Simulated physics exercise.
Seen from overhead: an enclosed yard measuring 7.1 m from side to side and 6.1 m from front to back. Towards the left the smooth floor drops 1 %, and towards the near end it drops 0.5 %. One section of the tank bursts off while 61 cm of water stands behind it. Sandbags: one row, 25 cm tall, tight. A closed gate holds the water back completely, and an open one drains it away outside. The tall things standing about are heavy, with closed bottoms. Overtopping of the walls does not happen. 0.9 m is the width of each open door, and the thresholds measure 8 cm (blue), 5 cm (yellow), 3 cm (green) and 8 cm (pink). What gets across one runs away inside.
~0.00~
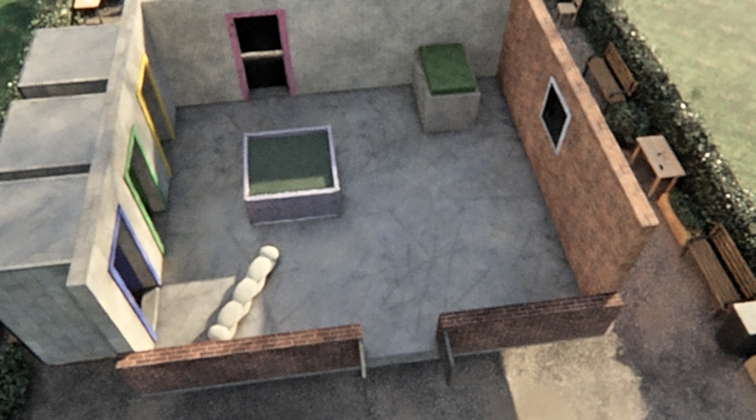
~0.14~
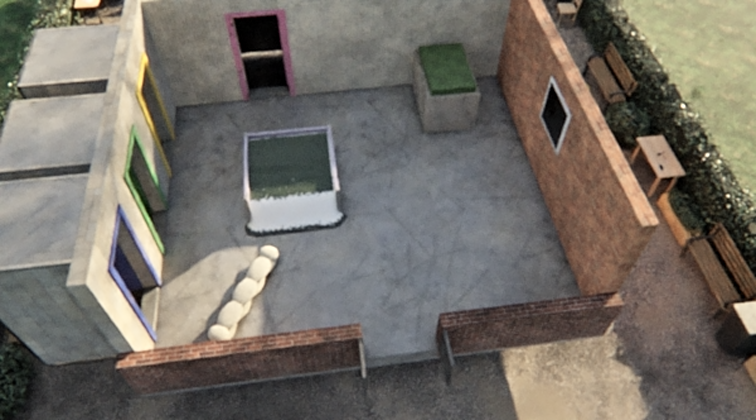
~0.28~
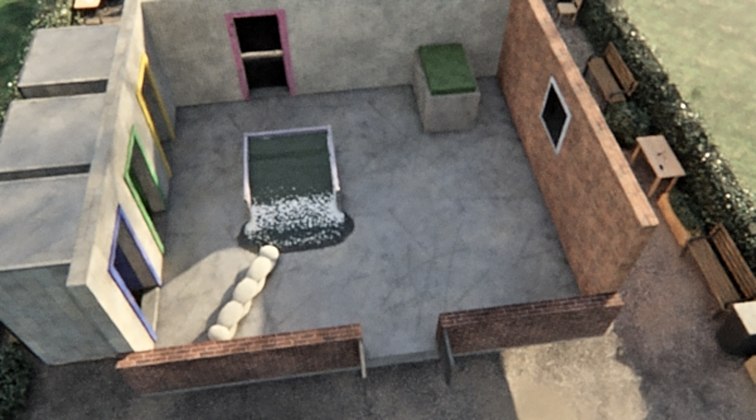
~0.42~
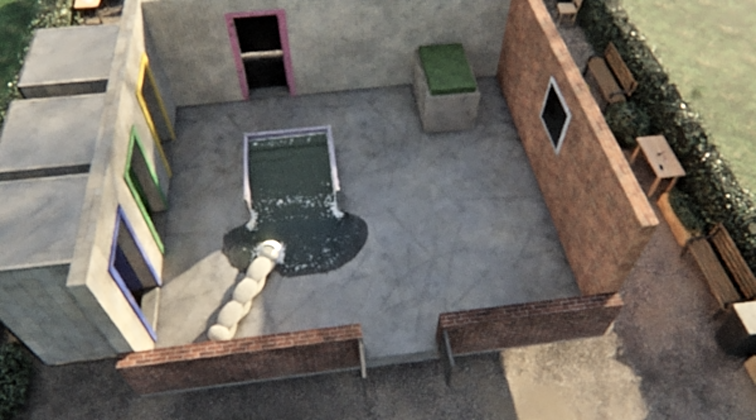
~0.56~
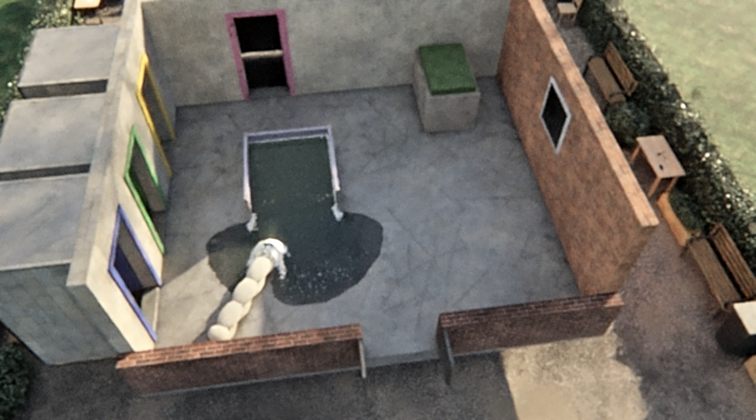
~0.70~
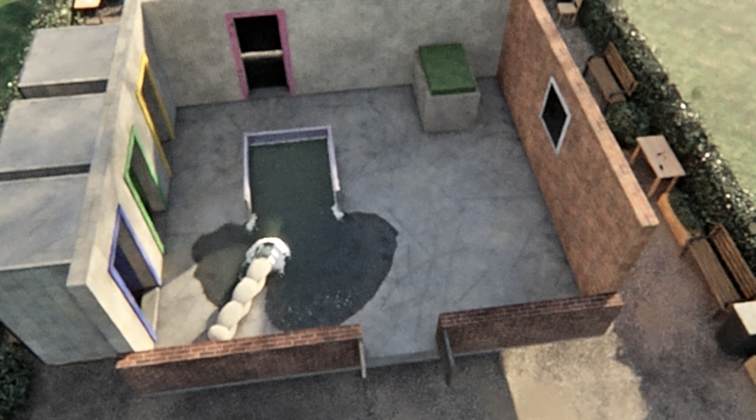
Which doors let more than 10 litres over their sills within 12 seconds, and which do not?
The blue door will see too much water come in. The yellow door will see an amount within the limit come in. The green door will see too much water come in. The pink door will see an amount within the limit come in.
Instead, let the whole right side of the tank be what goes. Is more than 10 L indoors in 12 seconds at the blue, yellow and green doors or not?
Then: Blue short of it, yellow short of it, green short of it.
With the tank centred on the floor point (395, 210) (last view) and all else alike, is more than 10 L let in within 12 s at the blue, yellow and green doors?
Blue: Within limit; yellow: Within limit; green: Within limit.
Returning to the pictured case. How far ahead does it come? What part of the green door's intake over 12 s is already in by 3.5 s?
By that time, around 0 per cent.
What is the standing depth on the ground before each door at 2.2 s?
In centimetres - blue: 16, yellow: 0, green: 1, pink: 0.
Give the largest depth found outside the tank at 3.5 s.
Roughly 20 cm.
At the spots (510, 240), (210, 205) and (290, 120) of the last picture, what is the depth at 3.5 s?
Around 0 cm, 1 cm and 0 cm.
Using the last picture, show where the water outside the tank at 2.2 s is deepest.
Look at roughly (176, 369).
After 1.4 s water covers 25 % of the floor and is deepest (36 cm) near (275, 252); blue door 10 cm at the sill, 0 L in, yellow door not reached, green door not reached, pink door not reached.
After 2.2 s water covers 30 % of the floor and is deepest (28 cm) near (176, 369); blue door 16 cm at the sill, 27 L in, yellow door not reached, green door not reached, pink door not reached.
After 3.5 s water covers 35 % of the floor and is deepest (20 cm) near (152, 372); blue door 14 cm at the sill, 72 L in, yellow door not reached, green door 4 cm at the sill, 0 L in, pink door not reached.
After 7.0 s water covers 65 % of the floor and is deepest (9 cm) near (152, 372); blue door 7 cm at the sill, 86 L in, yellow door 4 cm at the sill, 0 L in, green door 5 cm at the sill, 17 L in, pink door not reached.
After 12.0 s water covers 85 % of the floor and is deepest (6 cm) near (152, 372); blue door 5 cm at the sill, 87 L in, yellow door 5 cm at the sill, 1 L in, green door 4 cm at the sill, 26 L in, pink door 2 cm at the sill, 0 L in.
